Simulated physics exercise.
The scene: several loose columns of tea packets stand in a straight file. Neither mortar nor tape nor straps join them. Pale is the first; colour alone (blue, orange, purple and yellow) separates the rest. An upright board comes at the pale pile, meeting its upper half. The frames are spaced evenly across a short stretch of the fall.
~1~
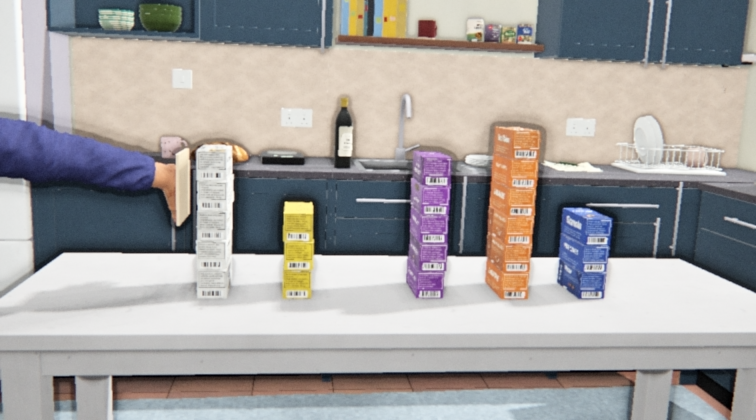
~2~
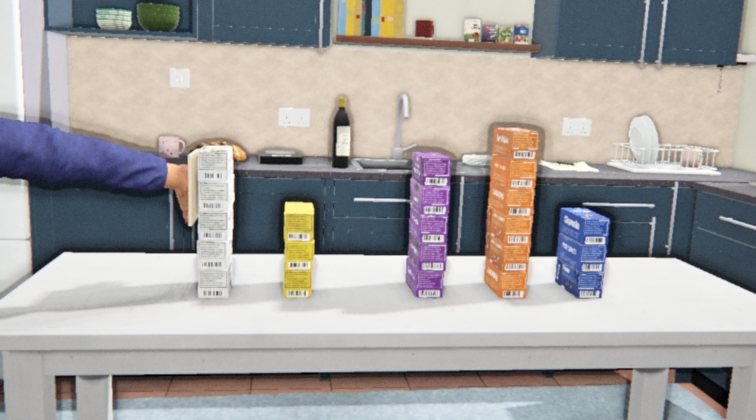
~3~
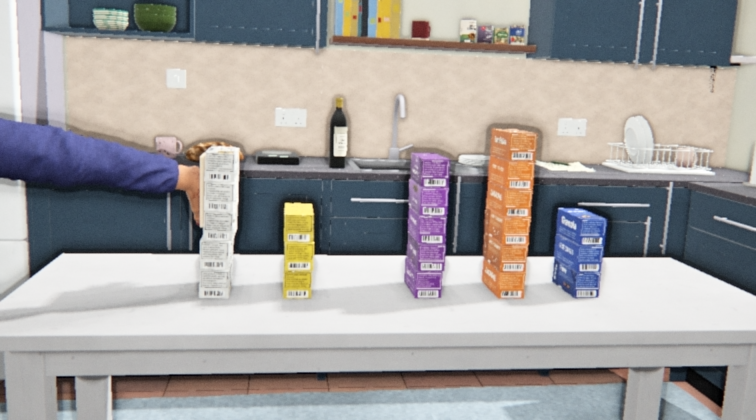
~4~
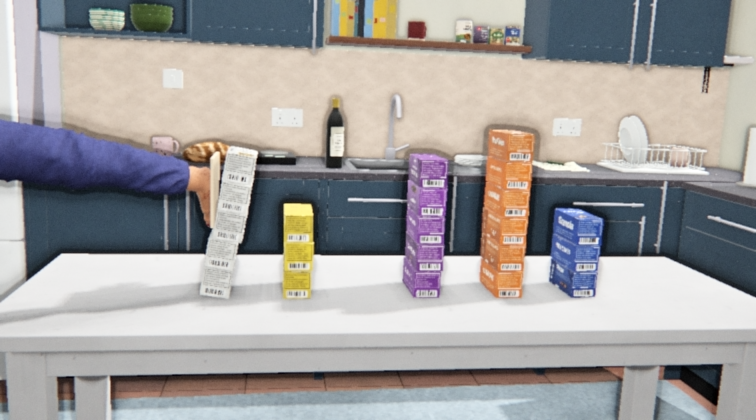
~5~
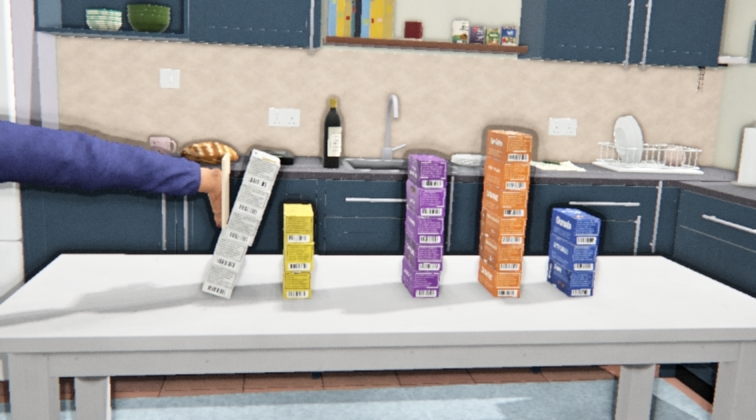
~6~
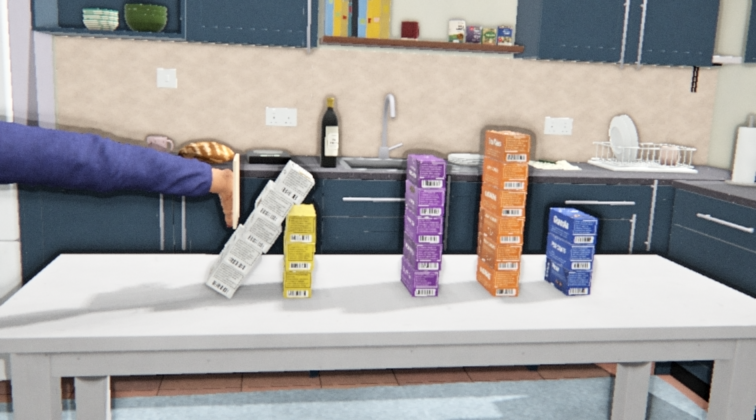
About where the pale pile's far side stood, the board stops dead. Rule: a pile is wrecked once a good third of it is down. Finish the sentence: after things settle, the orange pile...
It remains mostly standing.
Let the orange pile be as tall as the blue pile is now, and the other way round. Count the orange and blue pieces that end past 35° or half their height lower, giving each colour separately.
The numbers come out as orange 0, then blue 0.
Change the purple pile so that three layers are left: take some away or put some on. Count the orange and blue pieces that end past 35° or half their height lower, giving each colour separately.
Colour by colour, the counts come to orange 0 and blue 0.
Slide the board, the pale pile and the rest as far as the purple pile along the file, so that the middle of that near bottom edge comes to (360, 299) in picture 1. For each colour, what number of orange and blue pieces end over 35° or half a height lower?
Orange 0, blue 0.
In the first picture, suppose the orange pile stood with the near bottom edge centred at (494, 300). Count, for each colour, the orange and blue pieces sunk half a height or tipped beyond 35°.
Counting each pile, I get orange 0 and blue 0.
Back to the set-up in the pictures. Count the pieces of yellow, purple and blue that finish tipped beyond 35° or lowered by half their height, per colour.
Yellow 3, purple 0, blue 0.
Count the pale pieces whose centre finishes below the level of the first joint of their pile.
3.
Shortly afterwards, 5 of the pale pile down; none of the 6 orange packets down (0 of 17 in all colours); top orange packet unmoved; top yellow packet tilted barely.
Next, 4 of the pale pile down; none of the 6 orange packets down (0 of 17 in all colours); top orange packet unmoved; top yellow packet tilted clearly.
Some moments later, 5 of the pale pile down; none of the 6 orange packets down (3 of 17 in all colours); top orange packet unmoved; top yellow packet tilted well over, half its height lower.
Afterwards, 5 of the pale pile down; none of the 6 orange packets down (3 of 17 in all colours); top orange packet unmoved; top yellow packet tilted steeply, about its own height lower.
In the end, 5 of the pale pile down; none of the 6 orange packets down (3 of 17 in all colours); top orange packet unmoved; top yellow packet on its side. From the last view, middles, top orange packet near (507, 146), top yellow packet near (387, 251).
